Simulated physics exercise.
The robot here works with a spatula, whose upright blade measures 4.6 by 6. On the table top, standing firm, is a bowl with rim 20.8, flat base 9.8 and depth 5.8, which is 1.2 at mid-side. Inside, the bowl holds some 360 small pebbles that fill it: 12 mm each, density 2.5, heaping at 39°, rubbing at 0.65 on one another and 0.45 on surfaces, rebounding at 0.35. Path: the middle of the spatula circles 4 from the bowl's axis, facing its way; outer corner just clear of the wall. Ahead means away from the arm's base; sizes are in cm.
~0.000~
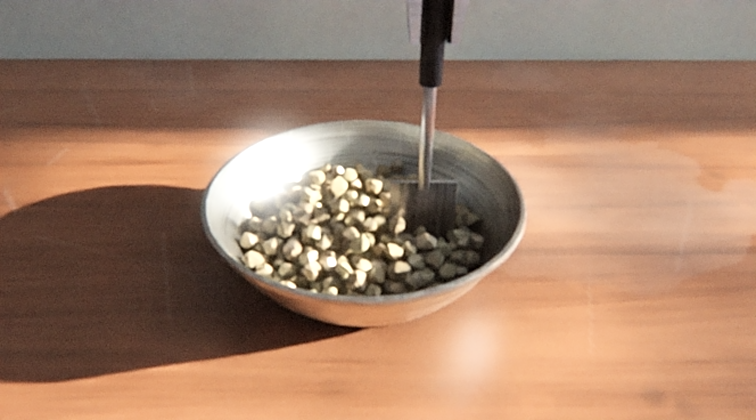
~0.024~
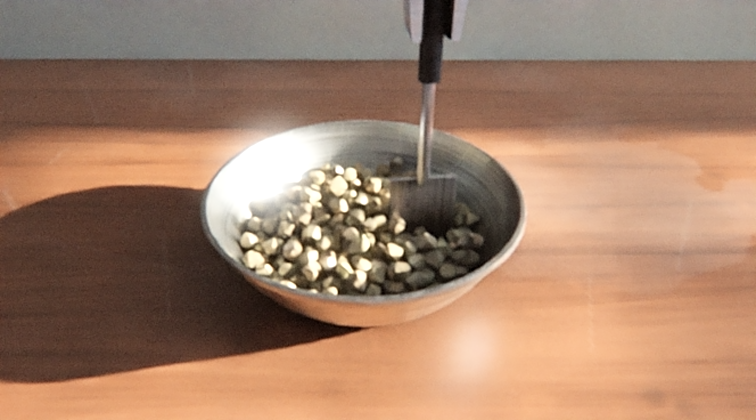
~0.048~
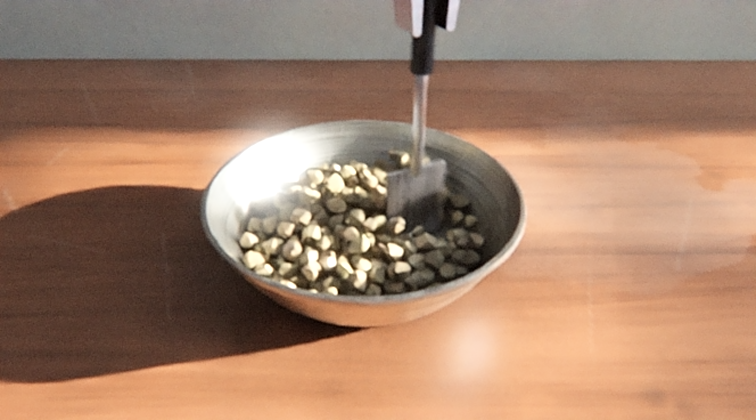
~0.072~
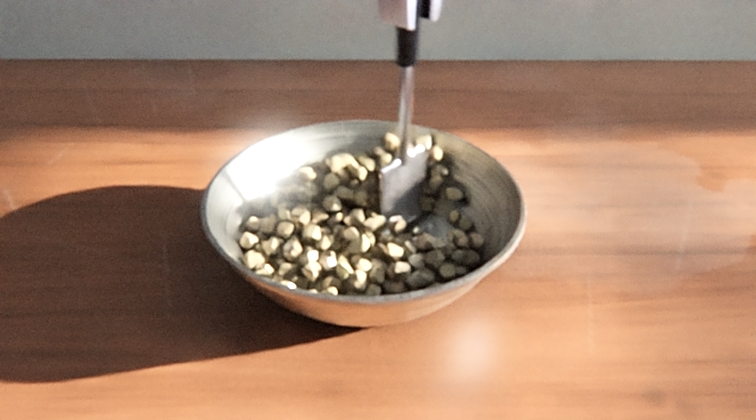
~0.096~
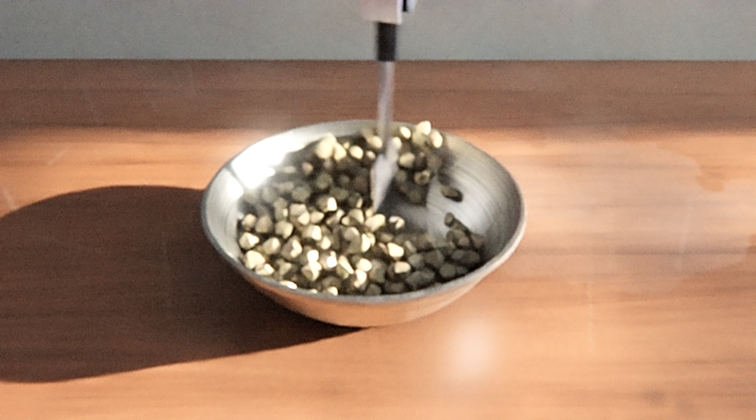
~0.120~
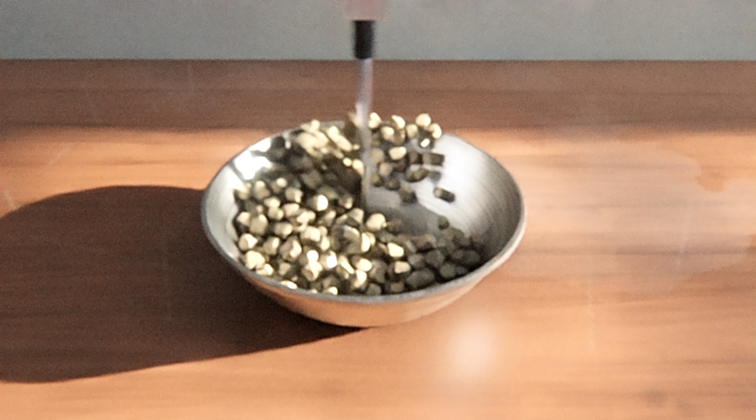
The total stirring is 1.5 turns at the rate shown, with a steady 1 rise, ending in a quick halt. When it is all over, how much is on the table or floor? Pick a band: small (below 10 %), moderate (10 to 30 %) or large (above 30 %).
Moderate, from 10 to 30 %.
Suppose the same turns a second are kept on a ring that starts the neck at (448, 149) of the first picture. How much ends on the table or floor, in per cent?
Roughly 45 per cent.
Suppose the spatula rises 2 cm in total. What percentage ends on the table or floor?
Around 15 %.
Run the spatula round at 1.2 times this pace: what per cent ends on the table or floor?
Estimated share: Near 40 per cent.
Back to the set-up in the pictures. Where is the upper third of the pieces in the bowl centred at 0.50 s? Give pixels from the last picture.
In the final view it lies at about (394, 162).
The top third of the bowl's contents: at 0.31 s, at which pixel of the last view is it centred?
Centre of upper third: Approx. (370, 267) px.
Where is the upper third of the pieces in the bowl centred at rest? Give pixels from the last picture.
Close to (323, 240).
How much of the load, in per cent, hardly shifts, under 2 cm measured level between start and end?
Some 5 per cent.
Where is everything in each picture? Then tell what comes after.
In the first picture, spatula neck at (425, 162), 0° round; upper third of the load around (361, 224), from x 250 to 475, top at y 165; 359 in the bowl.
In the second picture, spatula neck at (424, 158), 7° round; upper third of the load around (362, 222), from x 250 to 475, top at y 165.
In the third picture, spatula neck at (418, 148), 25° round; upper third of the load around (362, 212), from x 250 to 475, top at y 155.
In the fourth picture, spatula neck at (403, 139), 47° round; upper third of the load around (361, 198), from x 250 to 475, top at y 140.
In the fifth picture, spatula neck at (385, 133), 68° round; upper third of the load around (356, 187), from x 250 to 475, top at y 130.
In the sixth picture, spatula neck at (364, 131), 90° round; upper third of the load around (331, 175), from x 245 to 475, top at y 120; 359 in the bowl.
After 0.31 s, 263° round, highest piece 10 above the table; 327 in the bowl, 15 on the table or floor, 17 in flight or on the tool.
After 0.50 s, 76° round, highest piece 8 above the table; 291 in the bowl, 63 on the table or floor, 5 in flight or on the tool.
After 0.80 s, 180° round, highest piece 7 above the table; 283 in the bowl, 75 on the table or floor, 1 in flight or on the tool.
After 1.50 s, 180° round, highest piece 7 above the table; 283 in the bowl, 76 on the table or floor.
At rest, 283 in the bowl, 76 on the table or floor. That is 21 % on the table or floor.
